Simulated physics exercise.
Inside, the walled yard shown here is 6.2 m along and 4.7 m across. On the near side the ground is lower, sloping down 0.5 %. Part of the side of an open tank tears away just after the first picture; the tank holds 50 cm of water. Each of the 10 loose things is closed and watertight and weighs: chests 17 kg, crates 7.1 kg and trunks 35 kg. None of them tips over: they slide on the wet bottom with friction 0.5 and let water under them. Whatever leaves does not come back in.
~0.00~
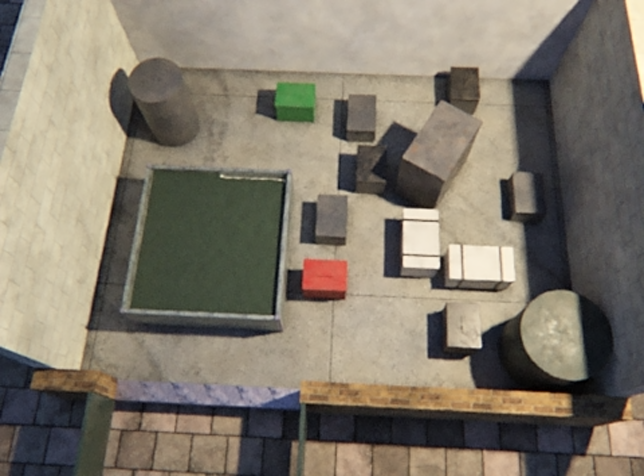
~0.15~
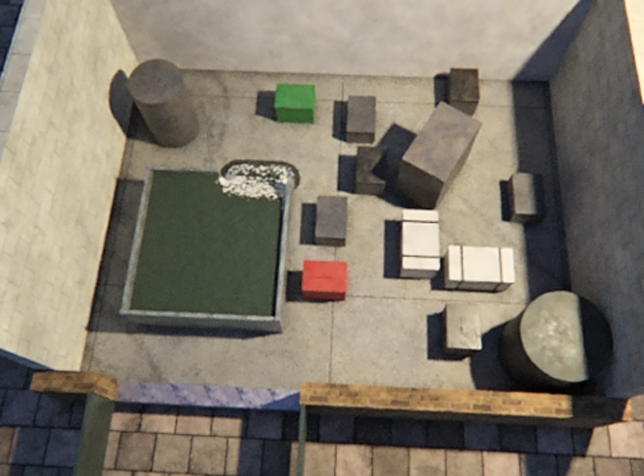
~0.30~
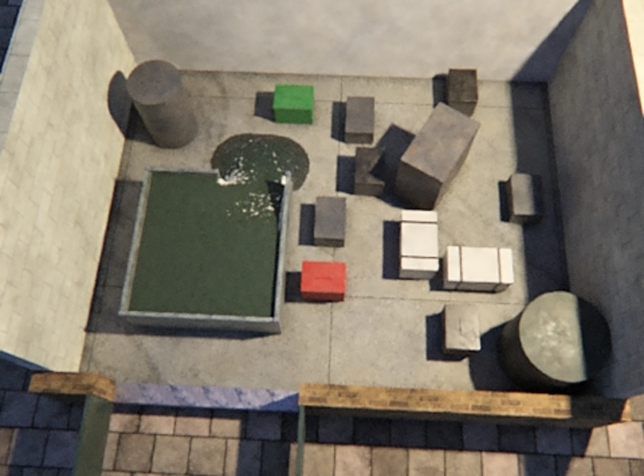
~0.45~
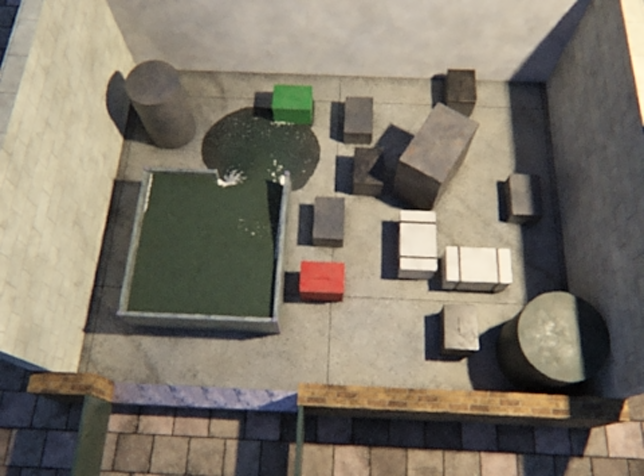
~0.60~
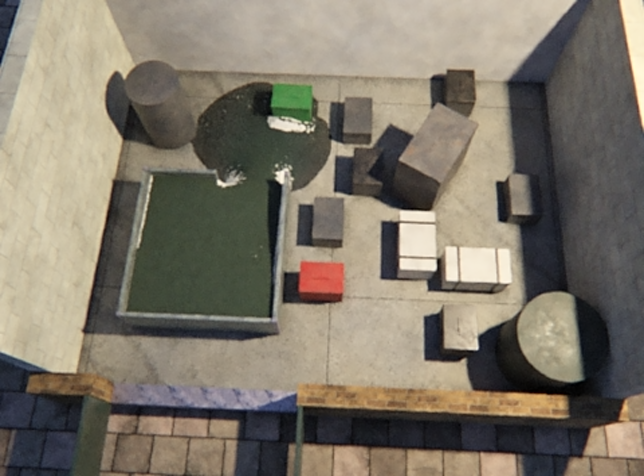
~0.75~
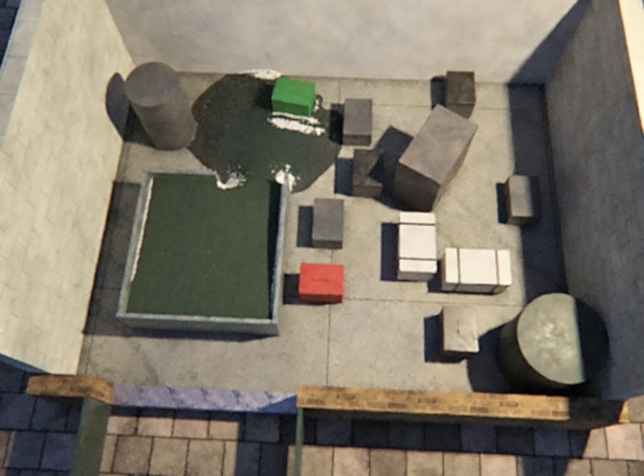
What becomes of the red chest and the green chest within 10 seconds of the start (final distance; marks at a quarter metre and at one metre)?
Result: The red chest lingers near its start, the green chest strays a long way.
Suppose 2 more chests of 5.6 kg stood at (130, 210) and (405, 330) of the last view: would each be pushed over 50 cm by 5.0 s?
So it goes across the line, then behind the line.
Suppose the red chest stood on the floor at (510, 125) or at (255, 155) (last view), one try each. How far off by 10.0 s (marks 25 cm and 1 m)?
Run one, it gets swept far; run two, it gets swept far.
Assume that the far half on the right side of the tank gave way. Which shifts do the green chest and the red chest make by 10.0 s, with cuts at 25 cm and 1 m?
Green chest: Essentially stationary; red chest: Essentially stationary.
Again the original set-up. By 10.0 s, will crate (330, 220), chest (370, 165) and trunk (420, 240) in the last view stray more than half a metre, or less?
Results in listed order: Falls short / falls short / falls short.
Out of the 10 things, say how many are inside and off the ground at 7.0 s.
It comes to 2.
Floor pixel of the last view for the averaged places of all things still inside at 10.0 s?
Mean position approx. (433, 260).
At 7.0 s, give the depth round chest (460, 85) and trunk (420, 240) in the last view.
7 and 5 cm.
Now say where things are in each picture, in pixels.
The red chest at (325, 275) rests on the ground; the green chest at (295, 94), on the bottom; 3.4 m2 under water; 0 of 10 have shifted, in the first frame.
The red chest at (325, 276), on the bottom; the green chest at (295, 96) rests on the ground; water covers 3.9 m2; 0 of 10 have shifted, in the second frame.
The red chest at (324, 277), on the bottom; the green chest at (294, 96), on the bottom; 4.5 m2 under water; 0 of 10 have shifted, in the third frame.
The red chest at (322, 277), on the bottom; the green chest at (292, 97), on the bottom; 5.1 m2 under water; 0 of 10 have shifted, in the fourth frame.
The red chest at (322, 277) rests on the ground; the green chest at (292, 96), on the bottom; 5.8 m2 under water; 0 of 10 have shifted, in the fifth frame.
The red chest at (322, 278) rests on the ground; the green chest at (293, 91) rests on the ground, 13 cm from its start; water covers 6.5 m2; 1 of 10 have shifted, in the sixth frame.
After 2.0 s the red chest is near (322, 278), 0.0 m from its start, aground; the green chest is near (348, 68), 0.9 m from its start, afloat; 0 of 10 are out; 1 afloat.
After 4.5 s the red chest is near (322, 278), 0.0 m from its start, aground; the green chest is near (547, 134), 3.5 m from its start, afloat; 0 of 10 are out; 1 afloat.
After 7.0 s the red chest is near (322, 278), 0.0 m from its start, aground; the green chest is near (504, 204), 3.3 m from its start, aground; 0 of 10 are out; 2 afloat.
After 10.0 s the red chest is near (322, 278), 0.0 m from its start, aground; the green chest is near (489, 256), 3.5 m from its start, afloat; 0 of 10 are out; 4 afloat.
